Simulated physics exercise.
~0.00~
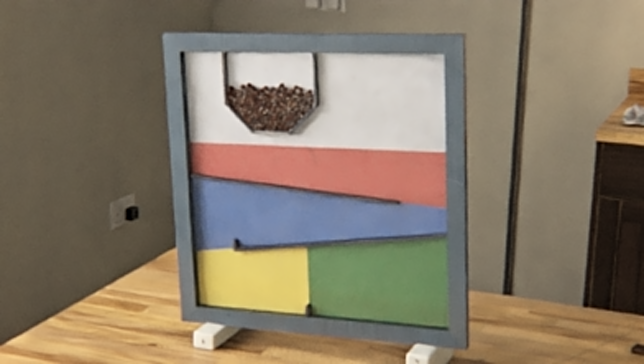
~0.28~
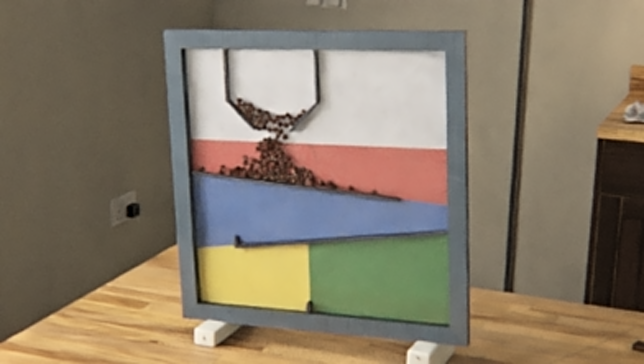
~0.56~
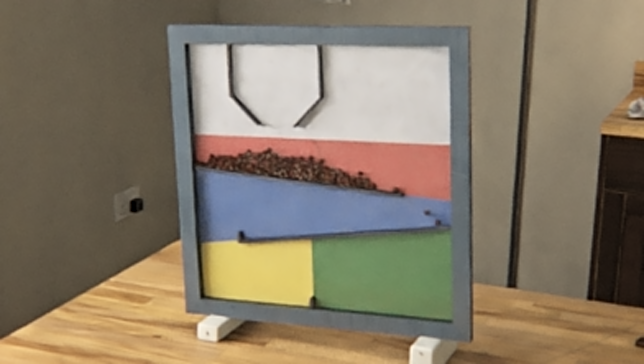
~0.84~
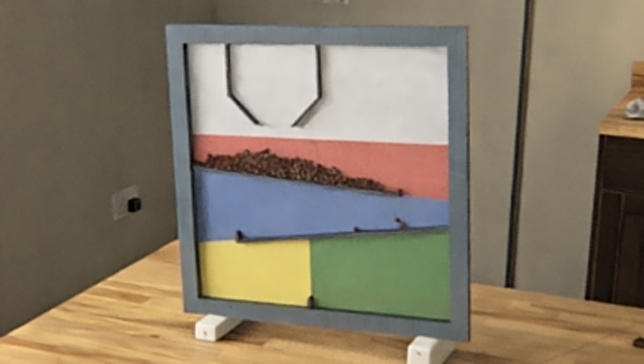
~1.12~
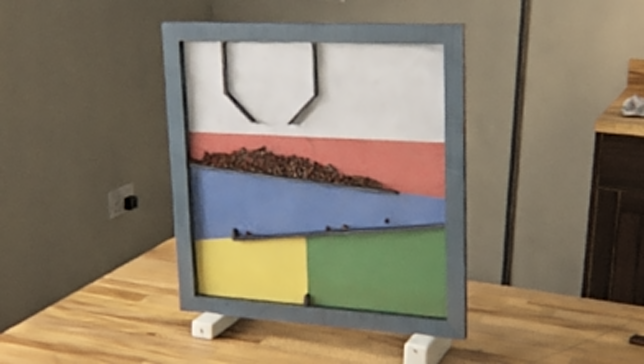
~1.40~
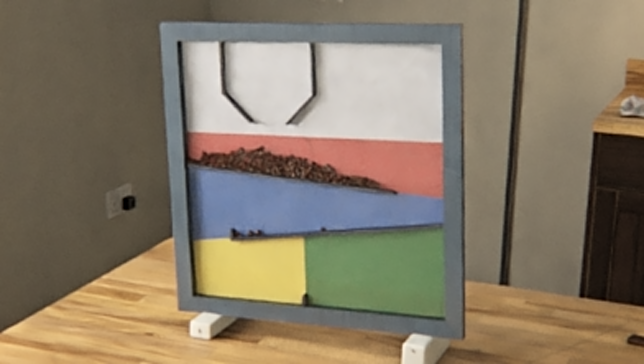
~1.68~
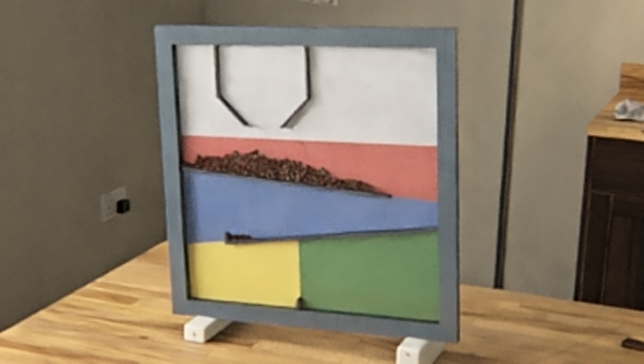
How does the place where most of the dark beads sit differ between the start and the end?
At the start the beads are all held in the hopper at the top of the case, while at the end most of them lie lower down in a long heap on the upper sloping ledge, in front of the red section.
